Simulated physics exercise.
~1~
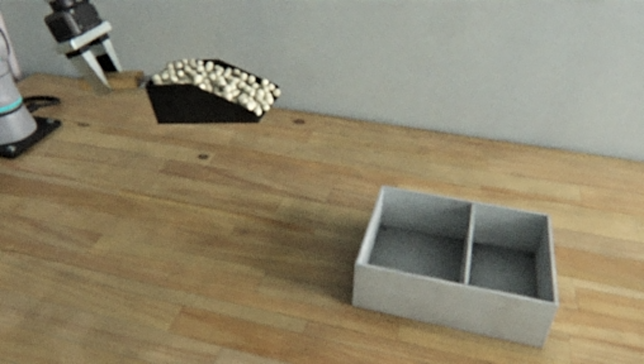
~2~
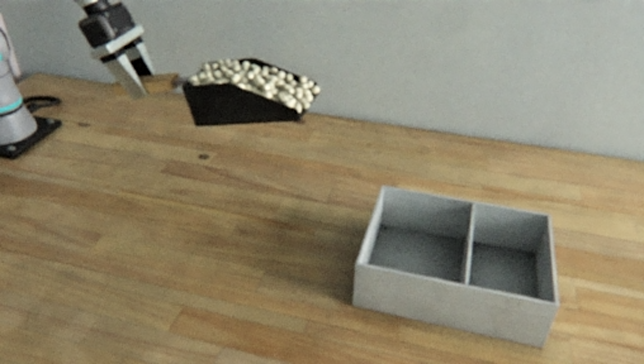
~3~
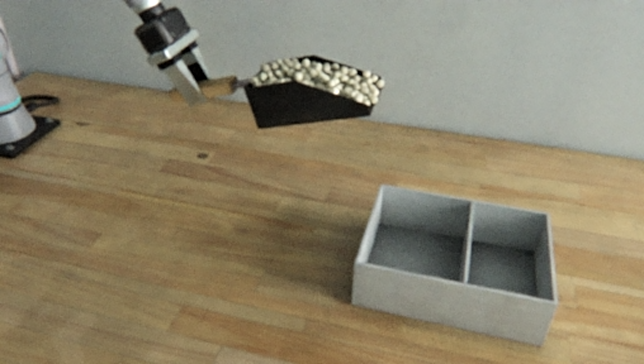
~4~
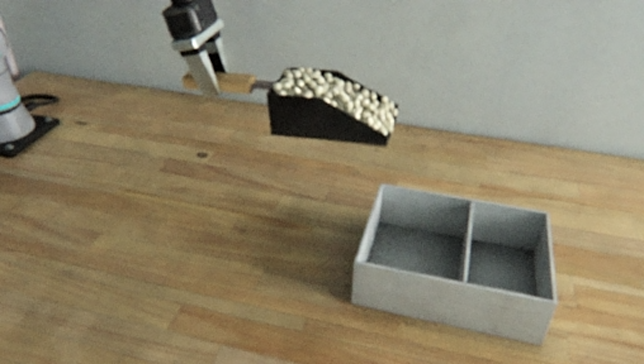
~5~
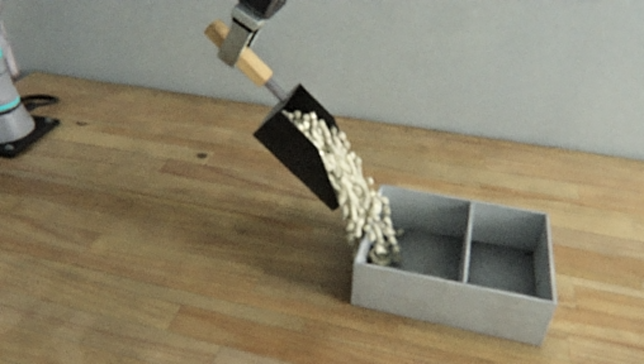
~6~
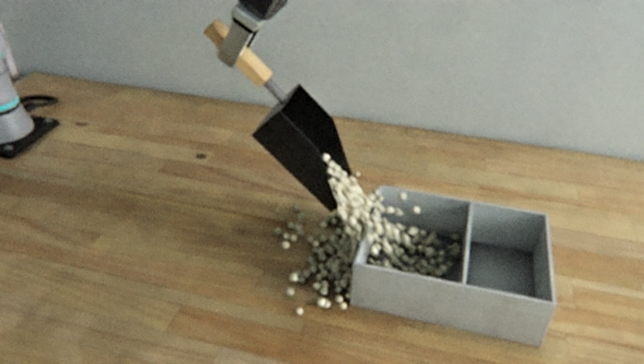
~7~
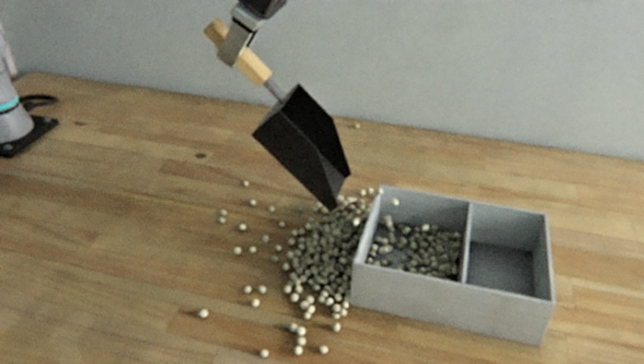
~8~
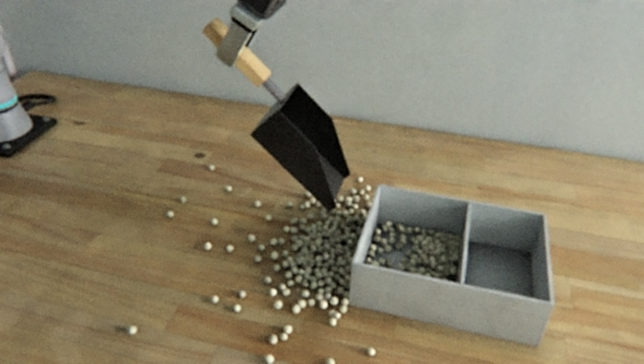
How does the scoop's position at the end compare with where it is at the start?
At the start the scoop is near the upper left, well away from the box. By the end it is farther right and a little lower, just beside the left end of the box.
